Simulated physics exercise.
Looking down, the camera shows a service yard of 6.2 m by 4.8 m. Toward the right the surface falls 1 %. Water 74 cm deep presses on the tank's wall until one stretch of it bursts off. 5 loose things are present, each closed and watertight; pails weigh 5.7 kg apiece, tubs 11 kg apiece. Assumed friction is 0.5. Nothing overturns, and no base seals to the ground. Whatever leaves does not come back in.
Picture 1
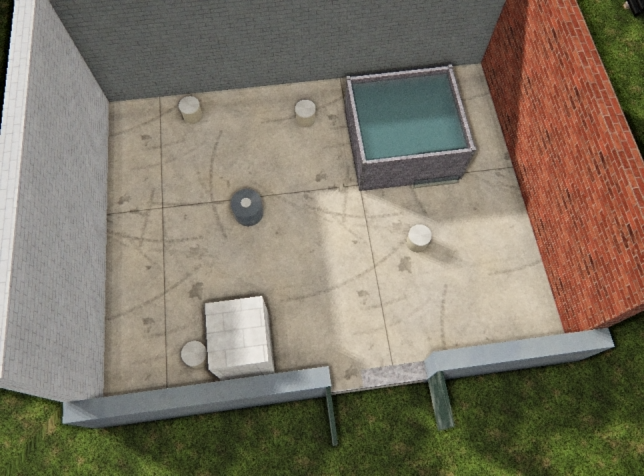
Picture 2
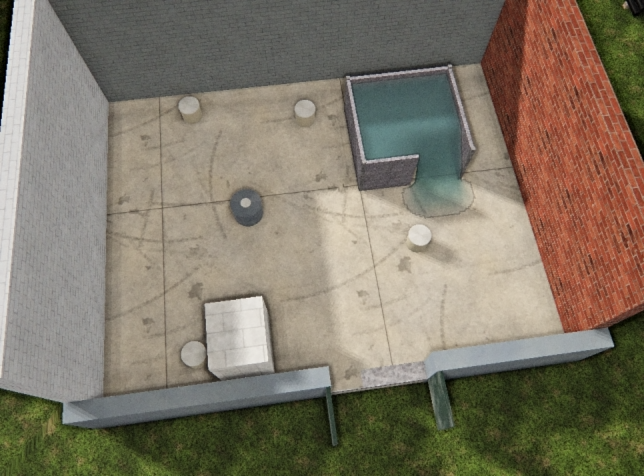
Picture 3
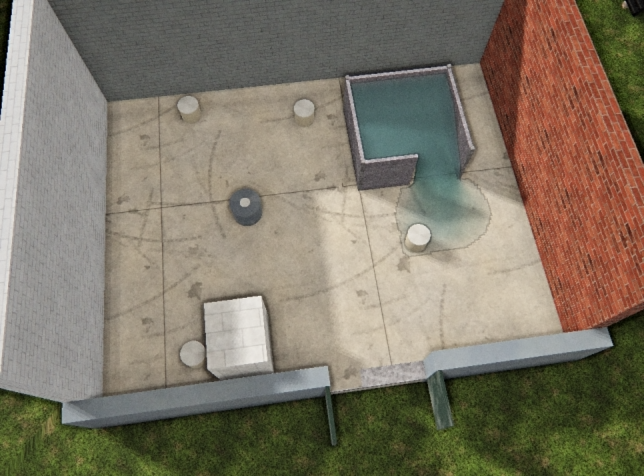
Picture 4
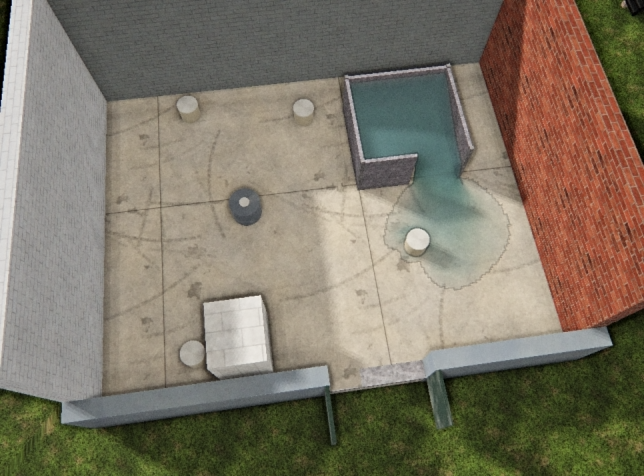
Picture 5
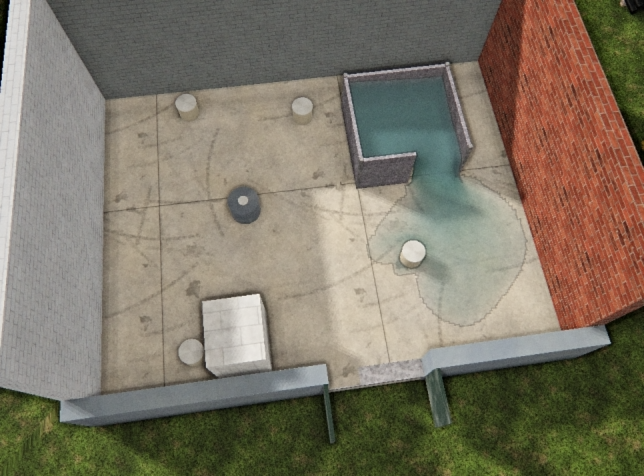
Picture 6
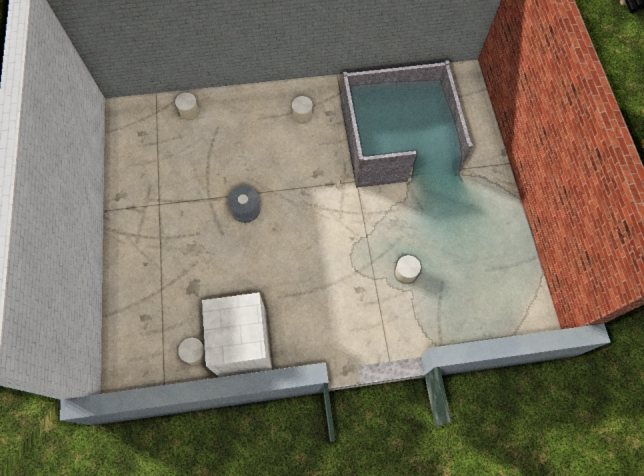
Teal water pours through a gap that opens in the near wall of a brick tank at the back right of a walled concrete yard, seen from high above. Pale tubs, a dark round object at centre and a white block at front left stand between grey walls and a red brick one. The water spreads forward and sideways, nudging the nearest tub slightly toward the front, while the view barely shifts.
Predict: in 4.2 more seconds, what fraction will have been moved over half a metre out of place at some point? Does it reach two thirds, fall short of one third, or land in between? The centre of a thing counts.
It falls short of one third.
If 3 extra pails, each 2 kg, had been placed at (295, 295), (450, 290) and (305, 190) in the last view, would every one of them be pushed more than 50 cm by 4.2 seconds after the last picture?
One after another they come out above it, above it, inside the limit.
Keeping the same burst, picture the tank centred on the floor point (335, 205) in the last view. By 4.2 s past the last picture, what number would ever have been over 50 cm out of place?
So the tally would be 0.
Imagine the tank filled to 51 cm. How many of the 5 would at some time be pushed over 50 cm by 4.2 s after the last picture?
Then the count would be 1.
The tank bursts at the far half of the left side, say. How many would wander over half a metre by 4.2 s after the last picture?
In that case the number is 3.
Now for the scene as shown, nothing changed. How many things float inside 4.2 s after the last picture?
At that instant the tally stands at 0.
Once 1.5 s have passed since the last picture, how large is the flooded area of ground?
The covered patch comes to about 11.0 m2.
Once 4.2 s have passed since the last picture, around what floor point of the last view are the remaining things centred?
It sits at about (234, 189).
Then, 0.4 s after the last picture 1 of 5 are over 50 cm from their spots; 0 afloat.
Then, 1.5 s after the last picture 1 of 5 are over 50 cm from their spots; 0 afloat.
Then, 2.8 s after the last picture 1 of 5 are over 50 cm from their spots; 0 afloat.
Then, 4.2 s after the last picture 1 of 5 are over 50 cm from their spots, and 1 have been at some point; 0 afloat.
